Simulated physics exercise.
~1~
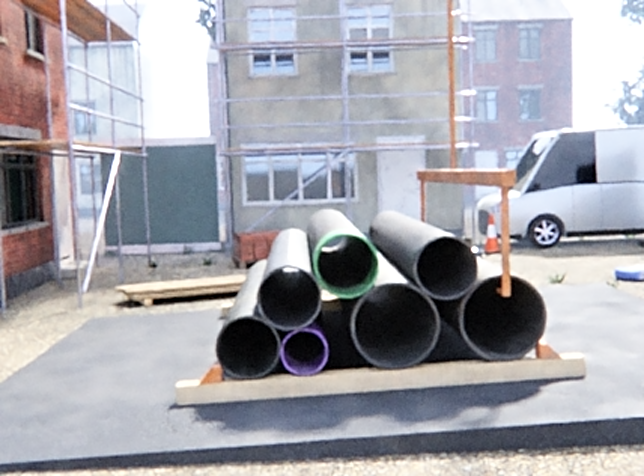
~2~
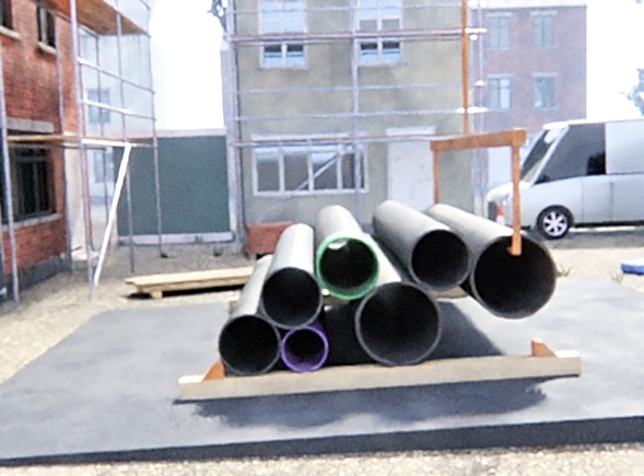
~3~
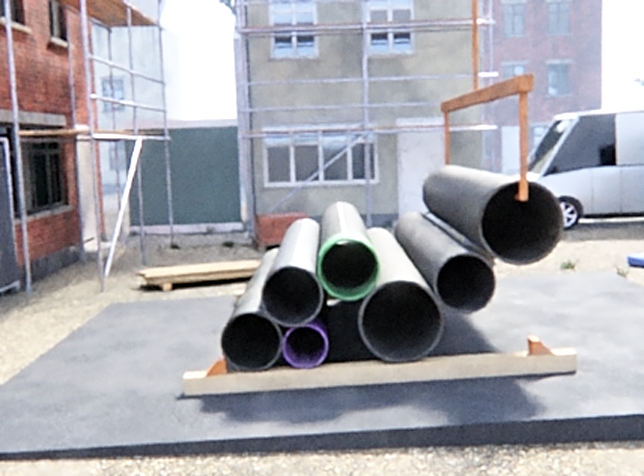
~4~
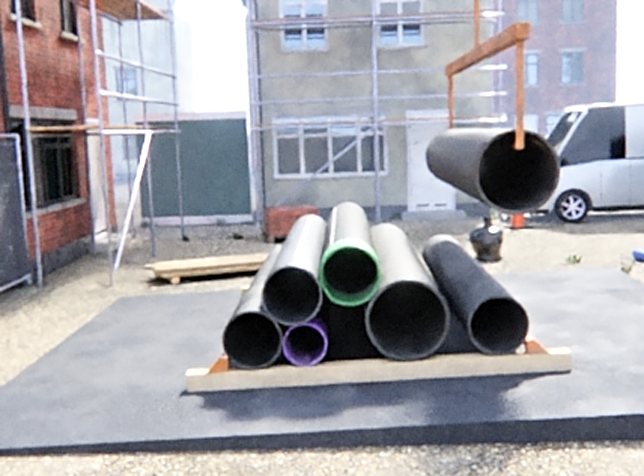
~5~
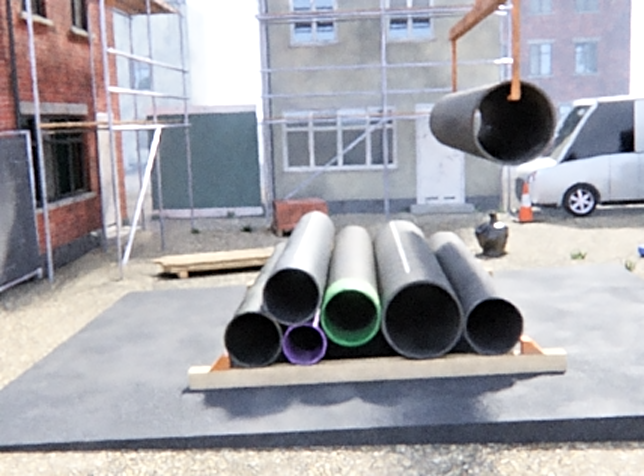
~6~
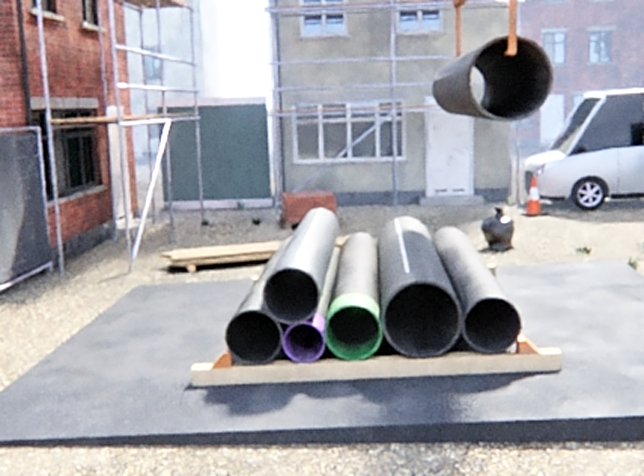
In this clip, an orange lifting beam raises a large dark pipe from the right end of a stack on a building site, and neighbouring pipes slide down rightward, with the green-rimmed pipe dropping to the bottom row while the purple-rimmed one stays put.
